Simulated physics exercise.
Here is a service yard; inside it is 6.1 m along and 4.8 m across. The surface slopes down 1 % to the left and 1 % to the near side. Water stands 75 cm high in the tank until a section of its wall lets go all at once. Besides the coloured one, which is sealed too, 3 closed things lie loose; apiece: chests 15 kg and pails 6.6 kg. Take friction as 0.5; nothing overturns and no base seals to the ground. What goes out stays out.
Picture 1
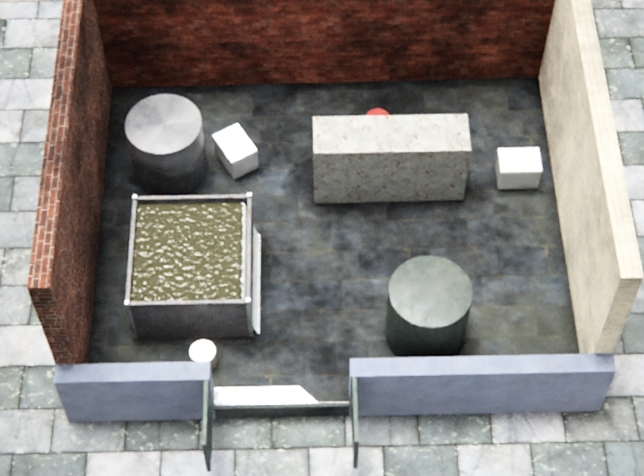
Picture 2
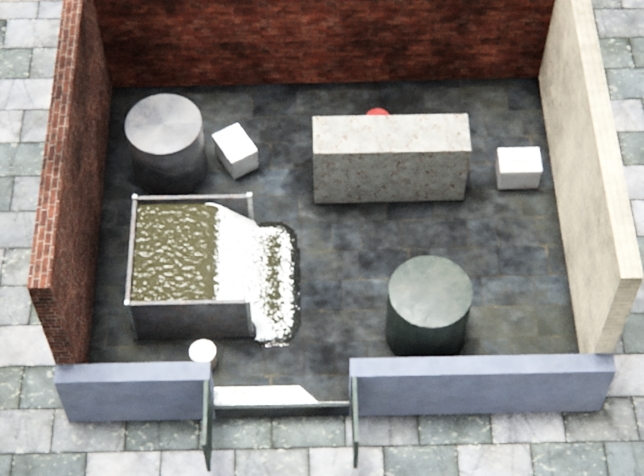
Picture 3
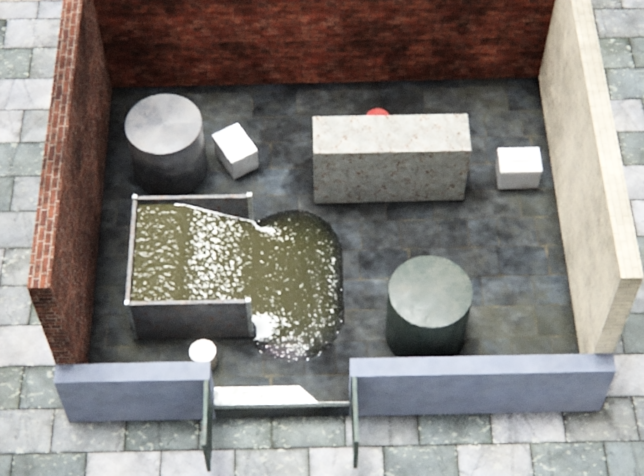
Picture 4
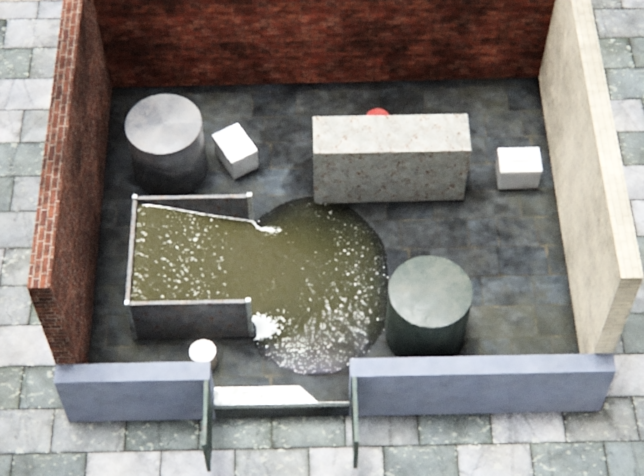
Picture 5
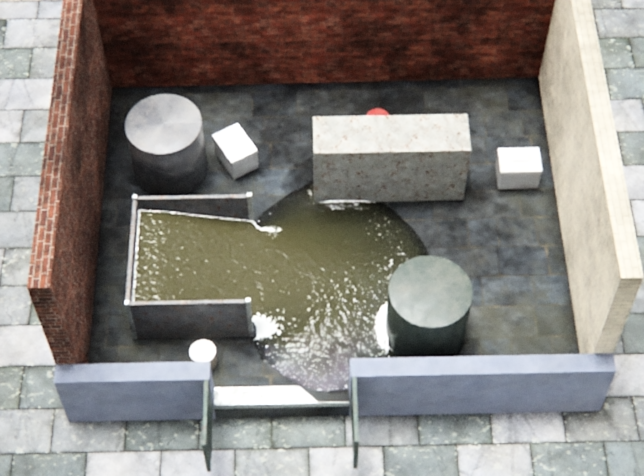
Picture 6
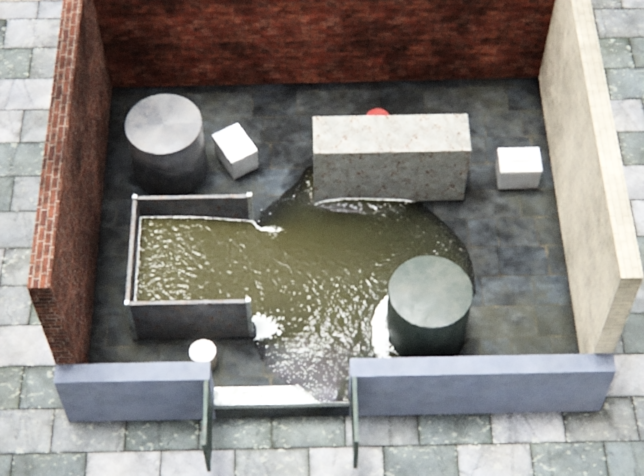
Walled yard with murky water pouring from an open-sided tank, spreading right across the floor to a pale block and green drum.
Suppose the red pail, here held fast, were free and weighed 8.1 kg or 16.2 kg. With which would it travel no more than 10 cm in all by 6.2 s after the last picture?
I expect that the lower weight is enough.
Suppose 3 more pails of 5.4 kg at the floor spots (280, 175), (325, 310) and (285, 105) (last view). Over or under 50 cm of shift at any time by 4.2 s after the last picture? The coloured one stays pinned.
In that order: Short of it, over, under.
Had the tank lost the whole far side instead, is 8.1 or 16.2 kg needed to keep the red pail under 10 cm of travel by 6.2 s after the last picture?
In that case only the higher weight holds it.
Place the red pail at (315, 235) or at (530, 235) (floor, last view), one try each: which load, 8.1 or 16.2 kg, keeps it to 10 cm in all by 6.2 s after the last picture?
In that order: Neither is enough; neither holds.
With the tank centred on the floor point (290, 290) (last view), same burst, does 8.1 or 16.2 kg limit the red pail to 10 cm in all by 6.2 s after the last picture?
In that case only the higher weight holds it.
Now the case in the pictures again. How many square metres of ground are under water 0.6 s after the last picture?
About 13 m2.
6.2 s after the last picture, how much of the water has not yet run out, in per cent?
Some 86 per cent remains.
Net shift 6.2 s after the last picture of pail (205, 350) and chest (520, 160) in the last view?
In that order: 0 cm, 100 cm.
Then, 0.6 s after the last picture the red pail would be 0 cm from its start with 8.1 kg and 0 cm from its start with 16.2 kg; 0 cm of water round it then.
Then, 2.3 s after the last picture the red pail would be 0 cm from its start with 8.1 kg and 0 cm from its start with 16.2 kg; 0 cm of water round it then.
Then, 4.2 s after the last picture the red pail would be 0 cm from its start with 8.1 kg and 0 cm from its start with 16.2 kg; 4 cm of water round it then.
Then, 6.2 s after the last picture the red pail would be 0 cm from its start with 8.1 kg and 0 cm from its start with 16.2 kg; 4 cm of water round it then.
